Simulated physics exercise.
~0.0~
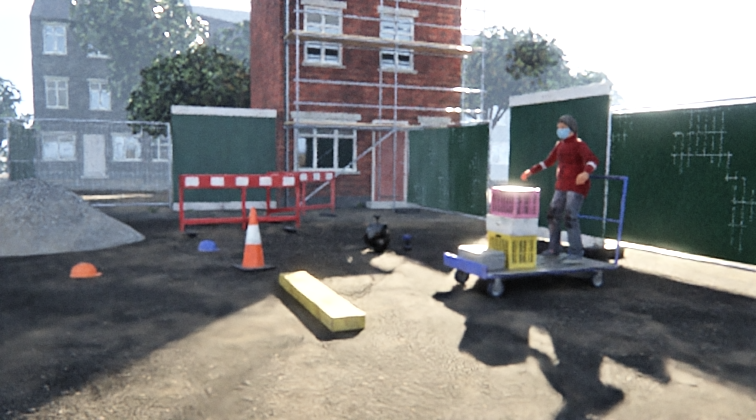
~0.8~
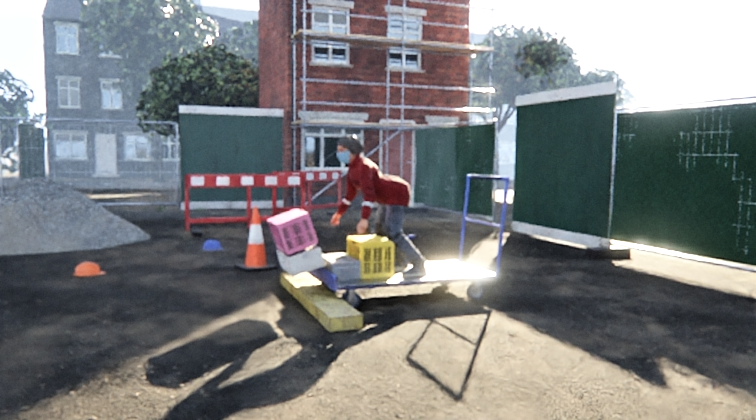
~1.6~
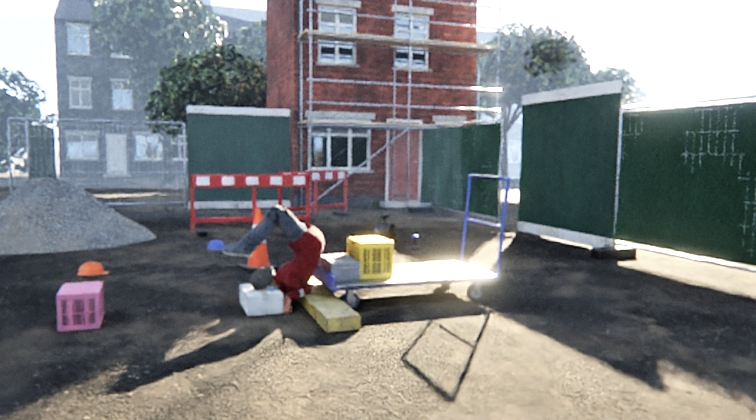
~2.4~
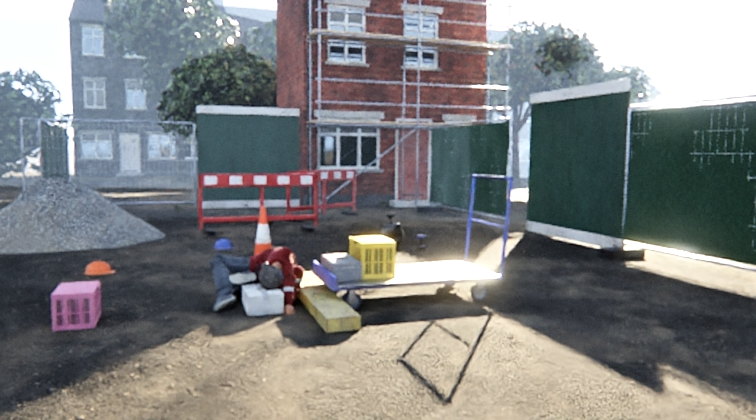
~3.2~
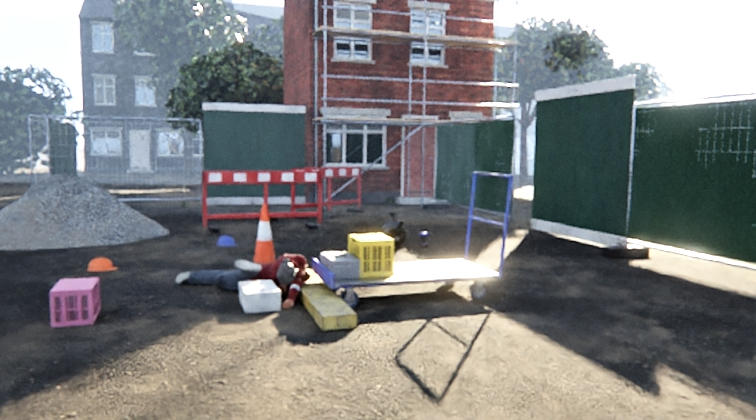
A masked worker riding a trolley pitches over its front at a yellow kerb and ends lying beyond it.
